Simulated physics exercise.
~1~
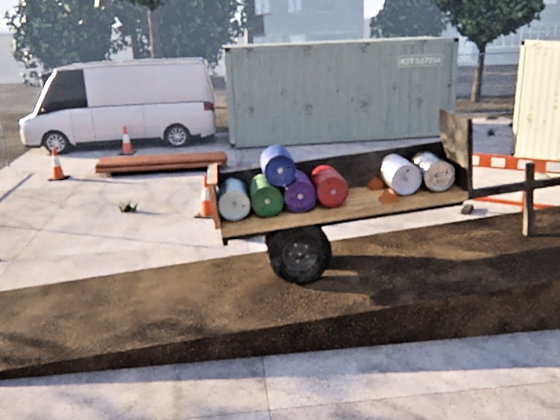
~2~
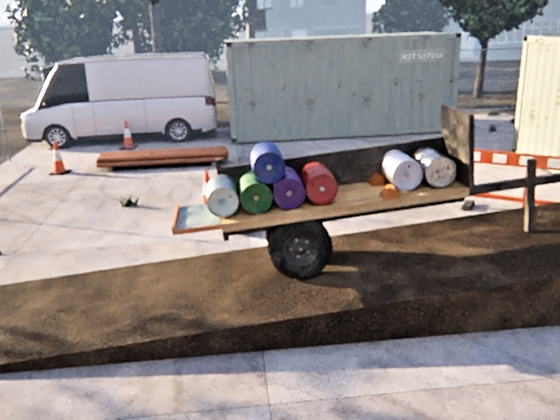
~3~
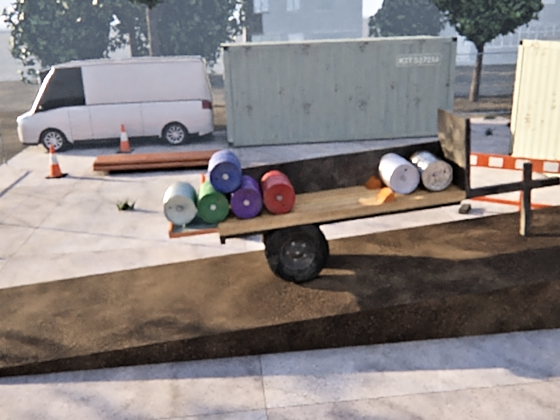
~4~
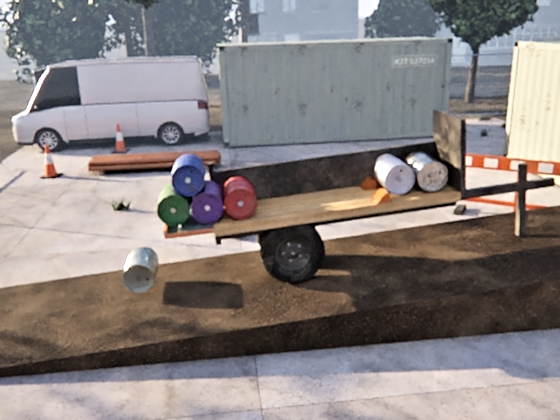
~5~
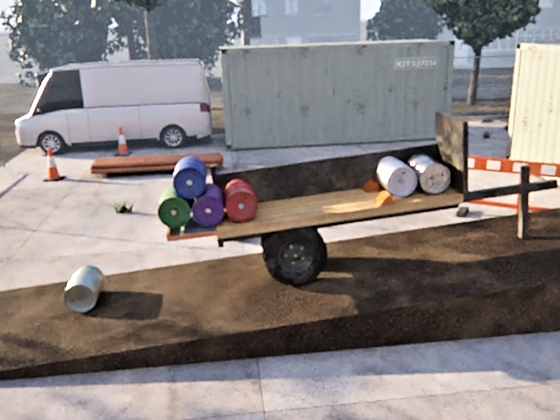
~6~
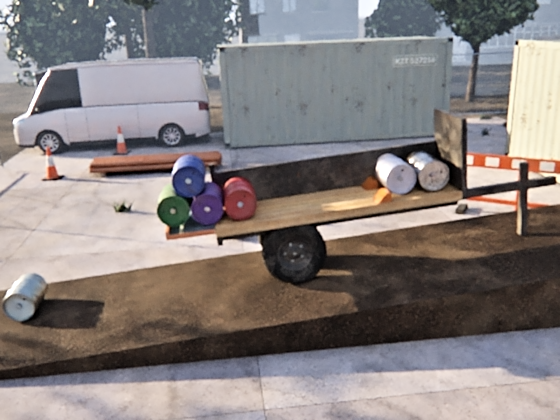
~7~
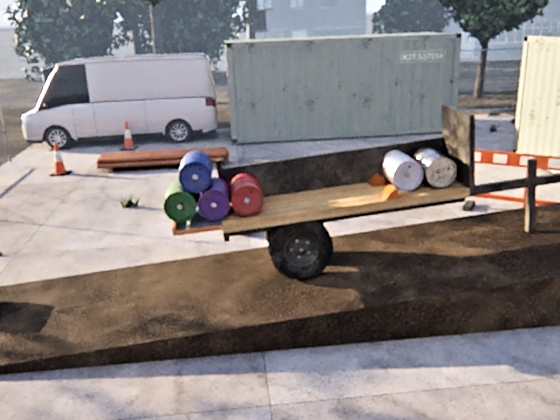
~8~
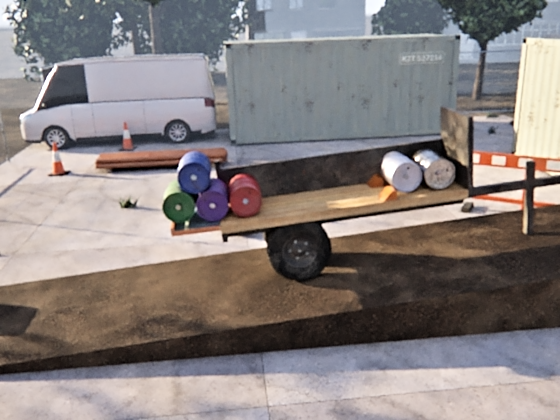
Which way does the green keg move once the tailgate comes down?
The green keg rolls to the left, going onto the lowered tailgate, where it comes to rest.
A trailer stood on a dirt ramp as its tailgate swung down, and the kegs at the left rolled toward it. A pale one dropped off and rolled out of view, while the green, purple, blue and red ones stopped in a cluster near the tail.
